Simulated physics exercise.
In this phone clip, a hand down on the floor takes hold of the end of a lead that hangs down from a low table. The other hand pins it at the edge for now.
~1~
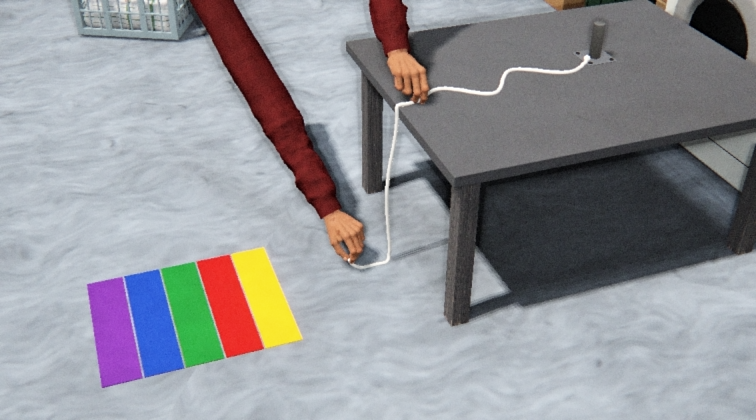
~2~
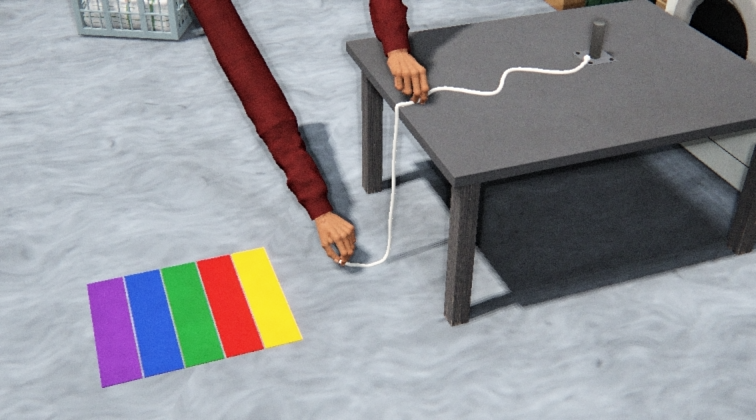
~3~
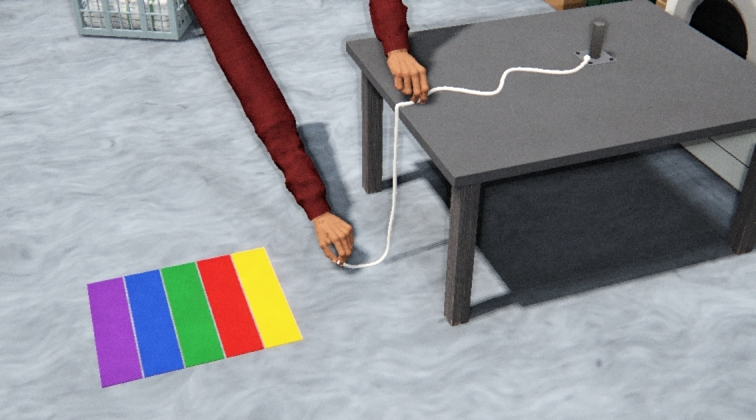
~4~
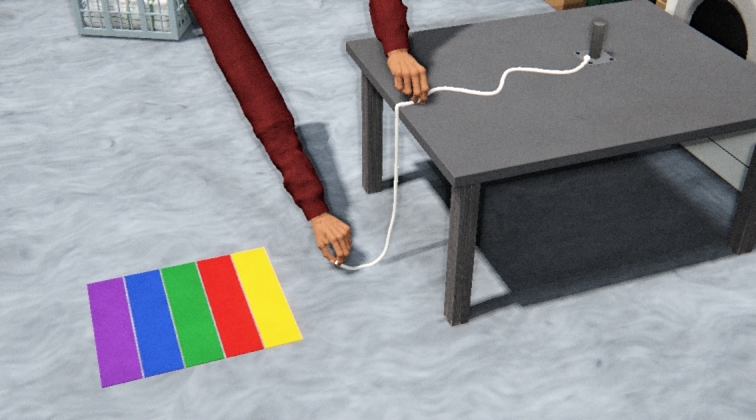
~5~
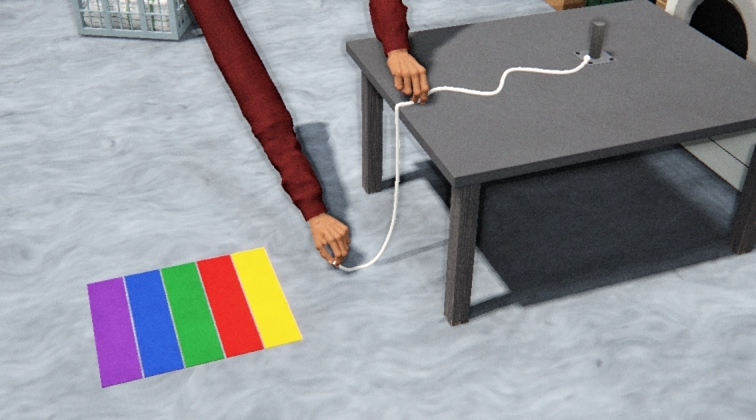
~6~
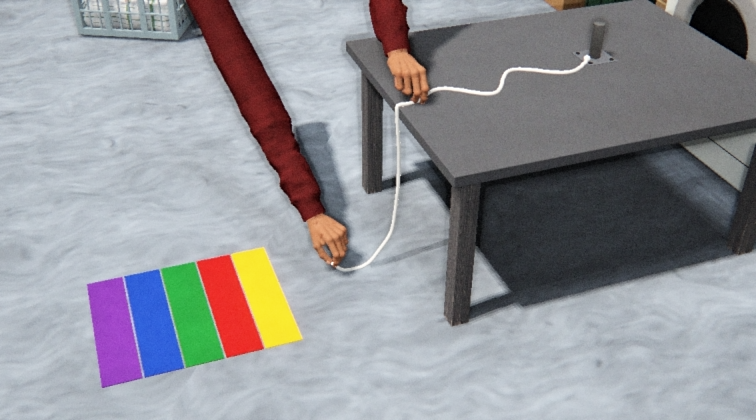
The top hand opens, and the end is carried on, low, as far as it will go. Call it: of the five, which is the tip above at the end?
The green strip.
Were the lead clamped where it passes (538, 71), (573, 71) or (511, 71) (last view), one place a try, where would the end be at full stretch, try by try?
It would sit near (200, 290) the first time, (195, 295) the second and (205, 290) the third.
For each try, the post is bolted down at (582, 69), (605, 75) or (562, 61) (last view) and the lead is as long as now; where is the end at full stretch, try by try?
About (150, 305), then (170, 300), then (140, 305).
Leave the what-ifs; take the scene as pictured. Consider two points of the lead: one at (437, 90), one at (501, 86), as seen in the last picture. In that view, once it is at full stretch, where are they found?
Roughly at (405, 102), and the other roughly at (473, 86).
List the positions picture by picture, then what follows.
End (349, 260); yellow (277, 325); red (239, 334); green (200, 343); blue (160, 353); purple (119, 362), in the first picture.
End (341, 261); lead through (574, 71) (505, 75) (461, 90) (400, 108) (394, 180) (390, 241), in the second picture.
End (338, 262), in the third picture.
End (337, 262); lead through (574, 71) (505, 75) (461, 90) (400, 108) (396, 180) (388, 242), in the fourth picture.
End (335, 263), in the fifth picture.
End (332, 263); lead through (574, 71) (505, 75) (461, 90) (400, 108) (399, 179) (386, 241), in the sixth picture.
Early on, end near (245, 282); over yellow.
Midway, end near (207, 291); over red.
At the end of the slack, end near (185, 295); over green. Over green.
